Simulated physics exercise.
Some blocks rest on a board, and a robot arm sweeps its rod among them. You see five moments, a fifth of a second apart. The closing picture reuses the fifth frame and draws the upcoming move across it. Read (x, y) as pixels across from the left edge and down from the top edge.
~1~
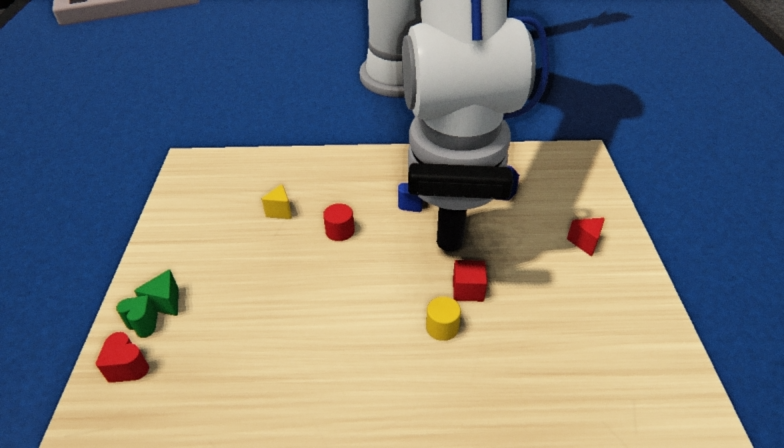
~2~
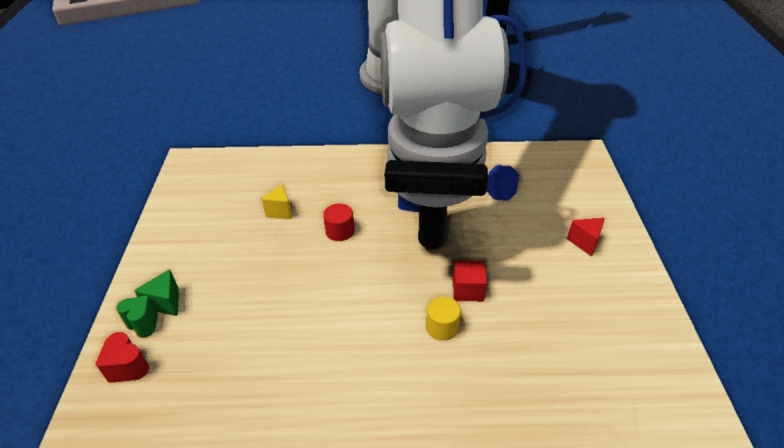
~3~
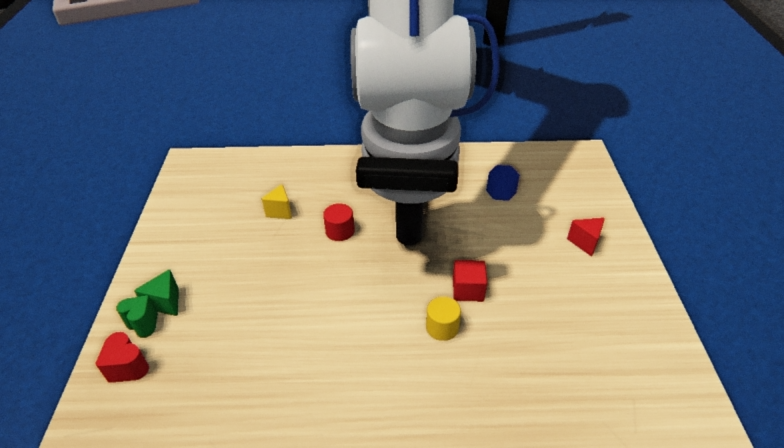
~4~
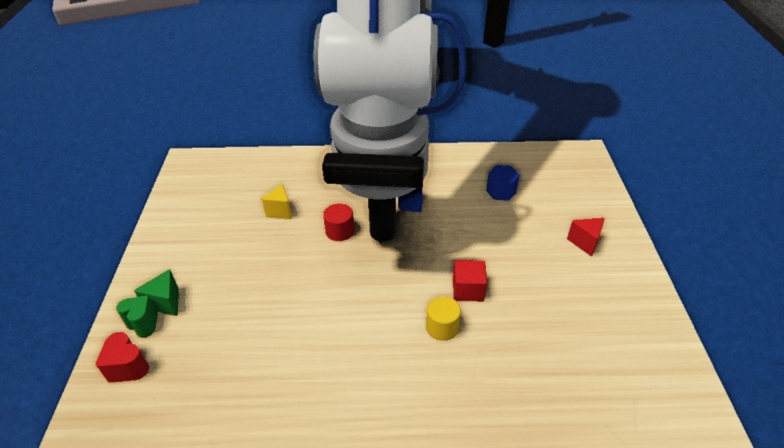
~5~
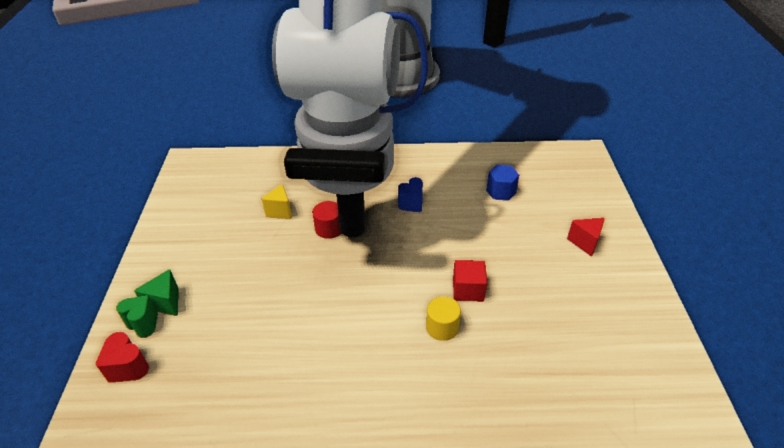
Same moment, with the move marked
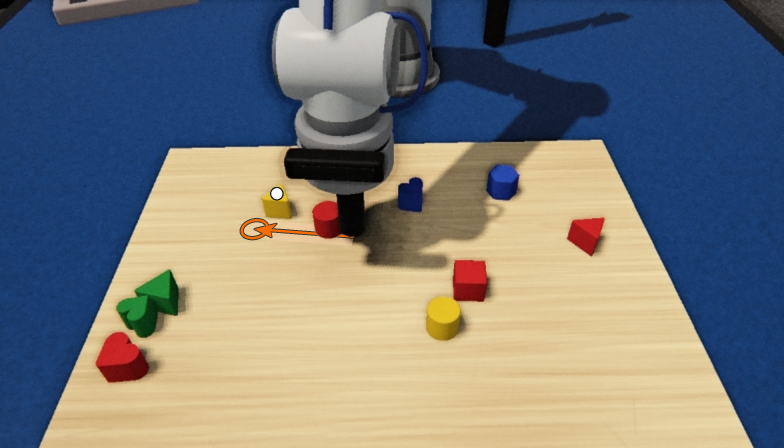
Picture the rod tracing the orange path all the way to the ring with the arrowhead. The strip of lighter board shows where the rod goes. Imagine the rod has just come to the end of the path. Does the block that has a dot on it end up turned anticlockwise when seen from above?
Answer: Yes.
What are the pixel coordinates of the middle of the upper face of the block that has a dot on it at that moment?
It comes to (266, 183).
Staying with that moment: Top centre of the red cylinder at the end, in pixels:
At roughly (282, 194).
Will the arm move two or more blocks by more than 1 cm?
In short: Yes.
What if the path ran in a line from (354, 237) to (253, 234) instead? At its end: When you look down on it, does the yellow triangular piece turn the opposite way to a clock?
Final answer: Yes.
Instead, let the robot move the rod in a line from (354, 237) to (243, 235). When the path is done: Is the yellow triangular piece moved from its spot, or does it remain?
That block is shifted.
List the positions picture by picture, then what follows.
Rod's lower end (450, 242); yellow triangular piece (277, 194); red cylinder (338, 212); blue heart block partly hidden, in the first frame.
Rod (431, 240); blocks still, in the second frame.
Rod (409, 236); blocks still, in the third frame.
Rod (383, 233); blocks still, in the fourth frame.
Rod (353, 228); yellow triangular piece (277, 194); red cylinder (327, 210); blue heart block (412, 186), in the fifth frame.
Drawn move, in a line from (354, 237) to (255, 229); the dot is on the yellow triangular piece.
On the path given first. One third of the way, rod (319, 226); yellow triangular piece (275, 193); red cylinder (299, 202).
Two thirds of the way, rod (285, 223); yellow triangular piece (267, 185), turned 55° anticlockwise; red cylinder (284, 194).
At the end, rod (252, 221); yellow triangular piece (266, 183), turned 60° anticlockwise; red cylinder (282, 194); blue heart block still.
